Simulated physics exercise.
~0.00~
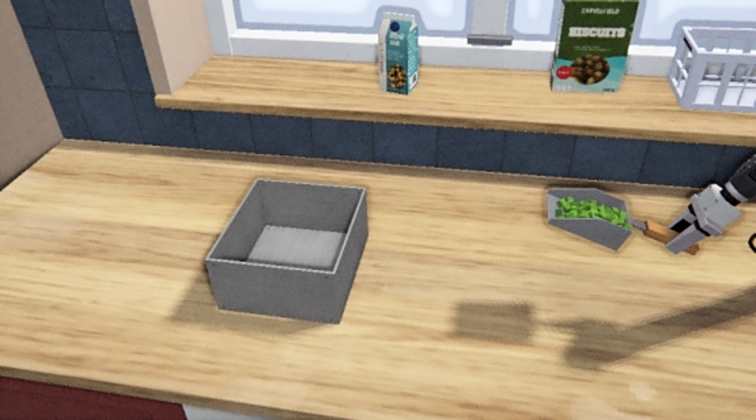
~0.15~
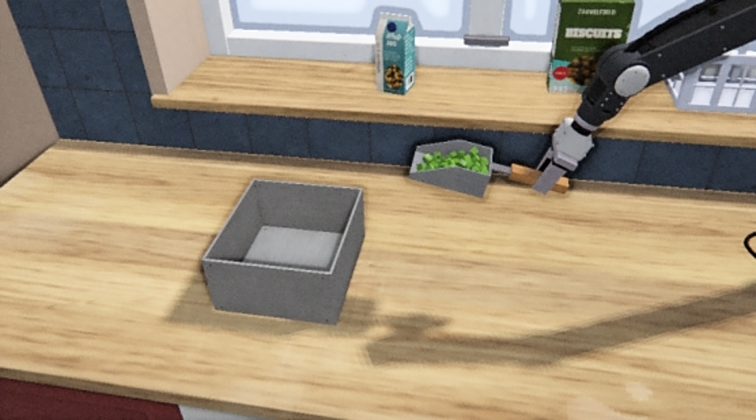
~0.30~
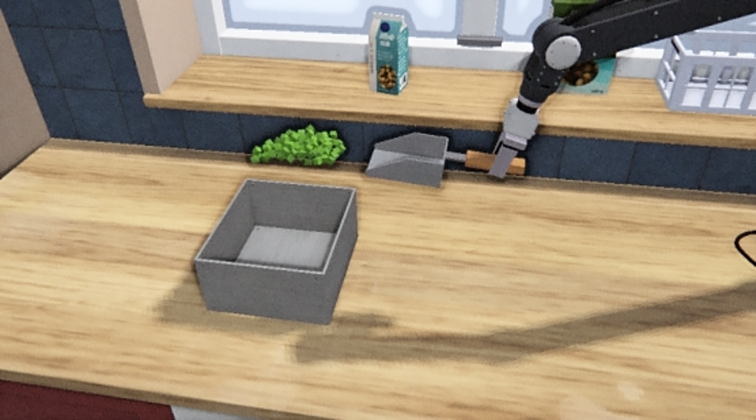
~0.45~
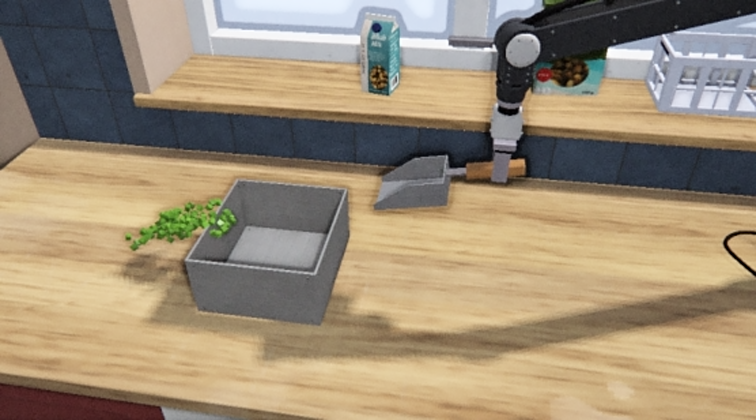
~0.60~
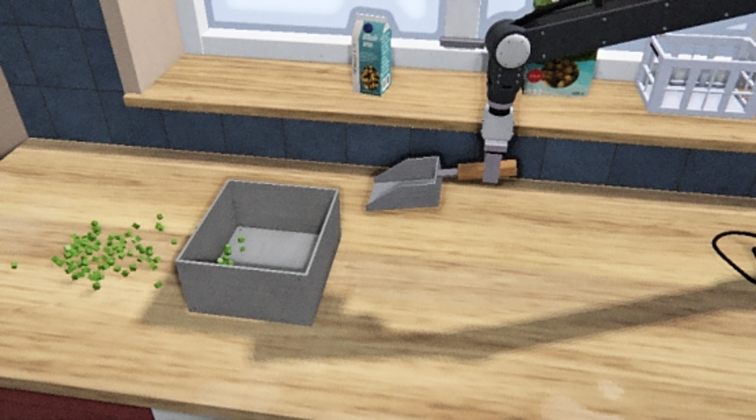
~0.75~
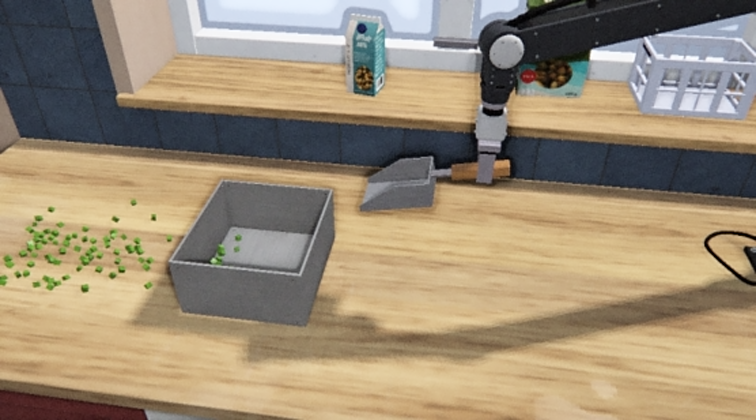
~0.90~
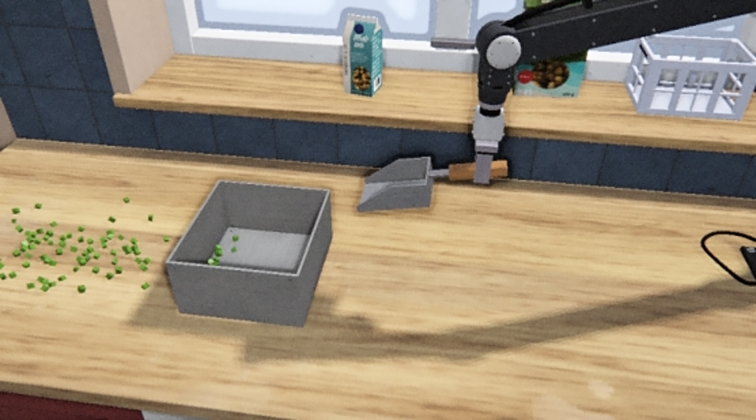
In this clip, a robotic arm swings a metal scoop of green pieces leftward above a wooden counter and stops, flinging the load toward an open gray bin; a few pieces land inside, while most scatter across the counter to its left and come to rest.
